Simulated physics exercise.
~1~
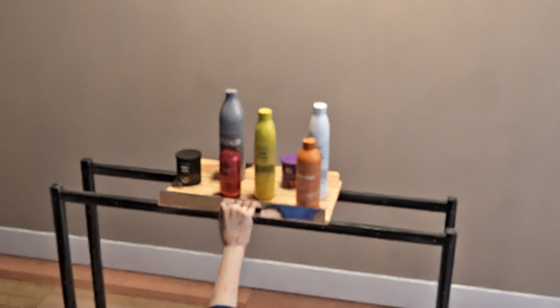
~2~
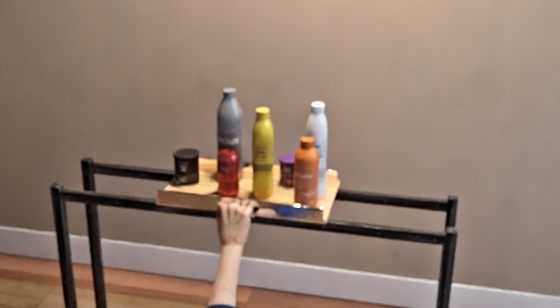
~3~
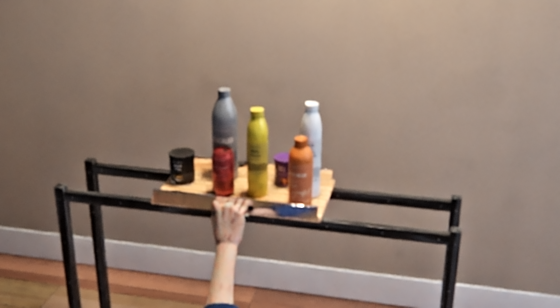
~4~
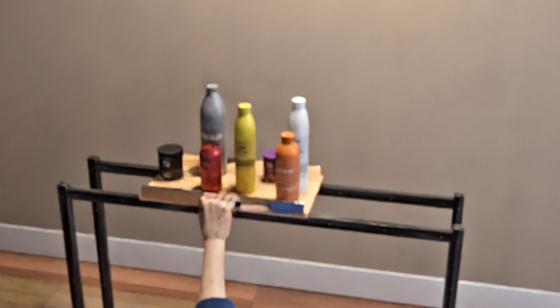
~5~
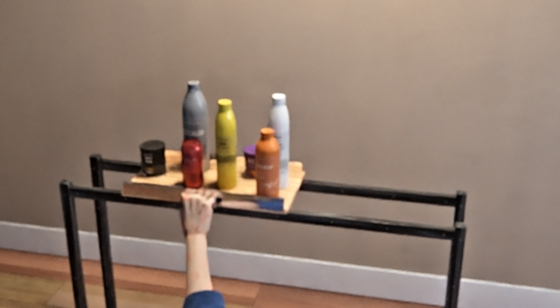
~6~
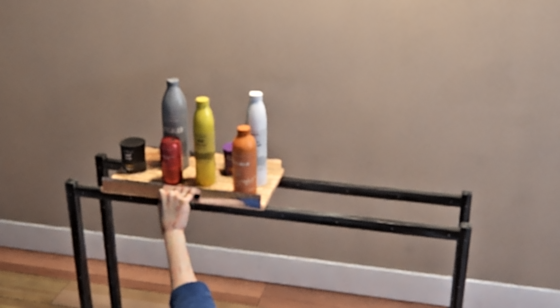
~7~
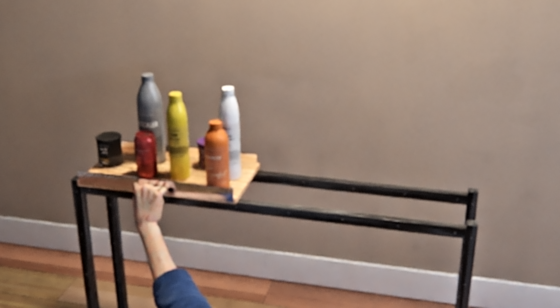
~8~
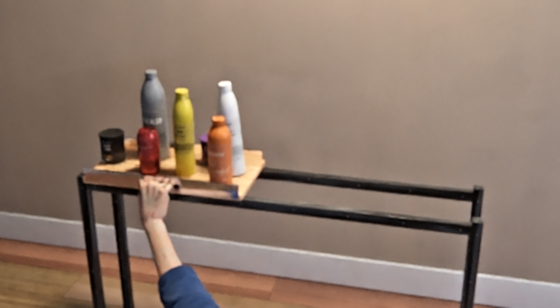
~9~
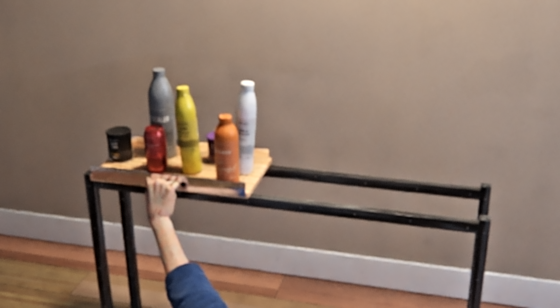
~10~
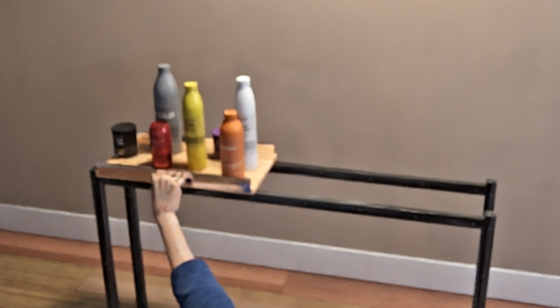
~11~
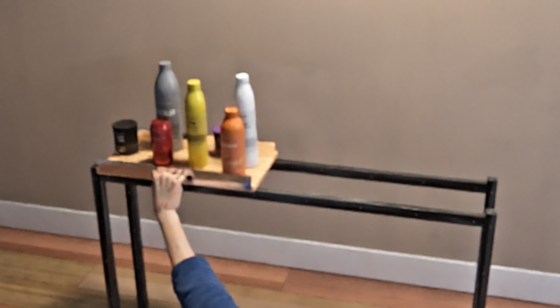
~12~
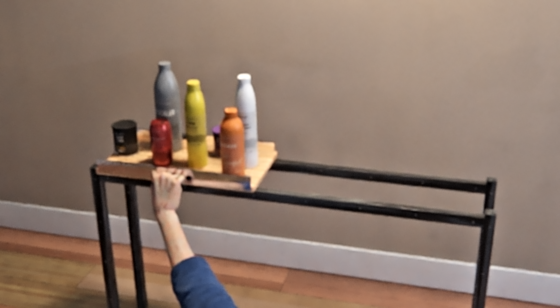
A wooden tray rests on two black rails in front of a plain brownish wall, seen from the front and slightly above. It carries a black tin at the left, a grey bottle behind a red can, a yellow bottle near the middle, and a purple tin and a white bottle behind an orange bottle at the right. A hand grips the front edge and slides the tray left, slowly at first, then faster. The tray stops at the left end of the rails, and the white and yellow bottles tilt slightly. They settle, and everything stays standing in place, the hand still on the edge.
